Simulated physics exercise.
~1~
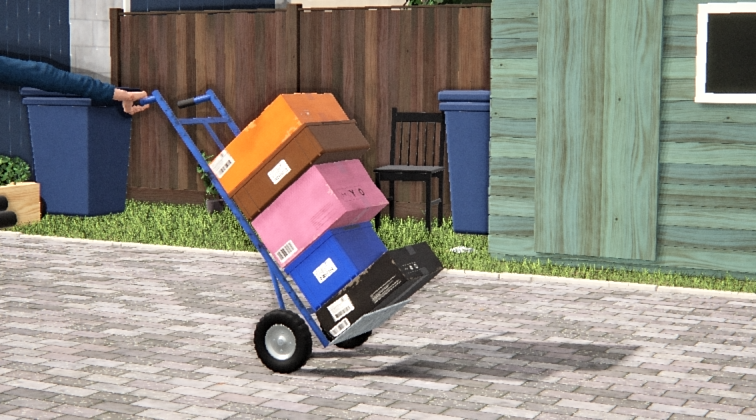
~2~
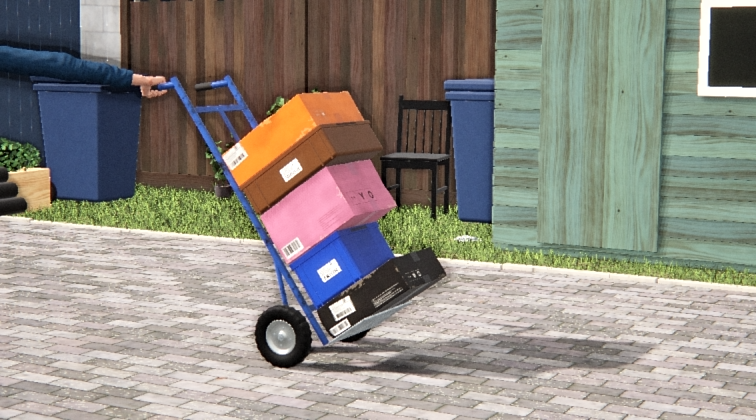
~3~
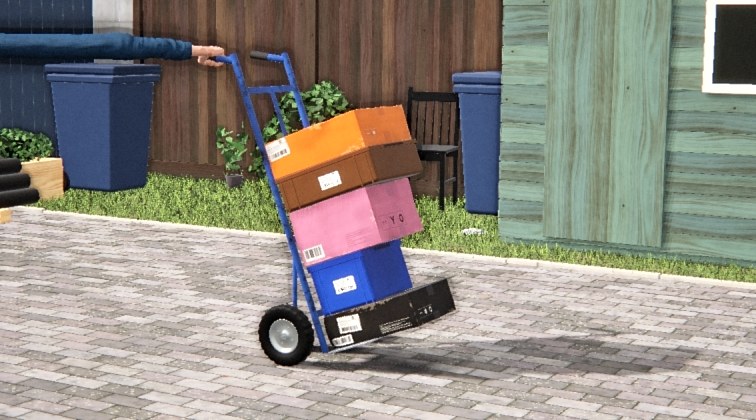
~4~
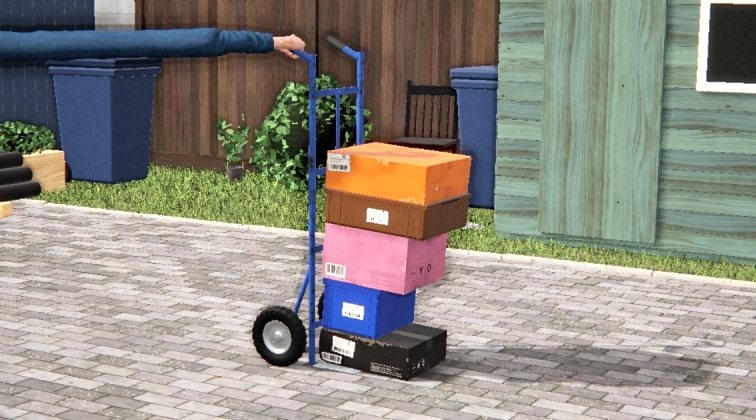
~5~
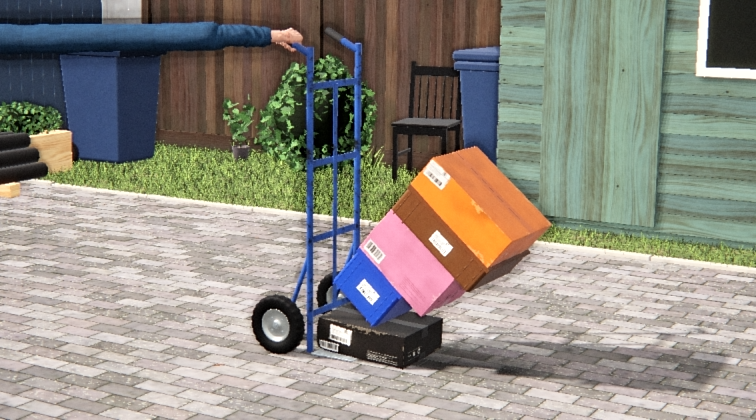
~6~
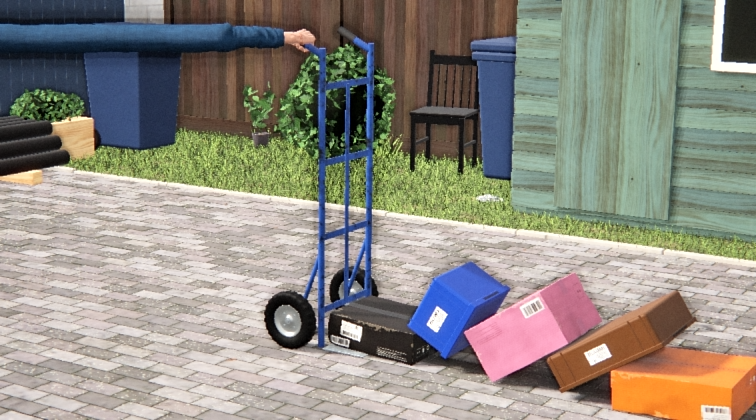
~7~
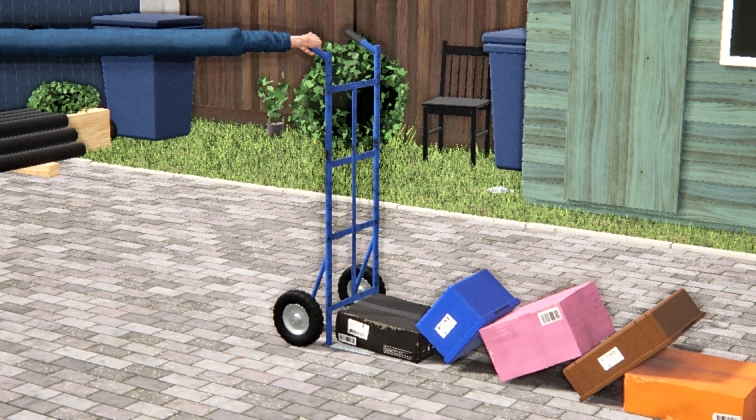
An arm swings a loaded blue sack truck upright, and four stacked boxes topple off rightward.
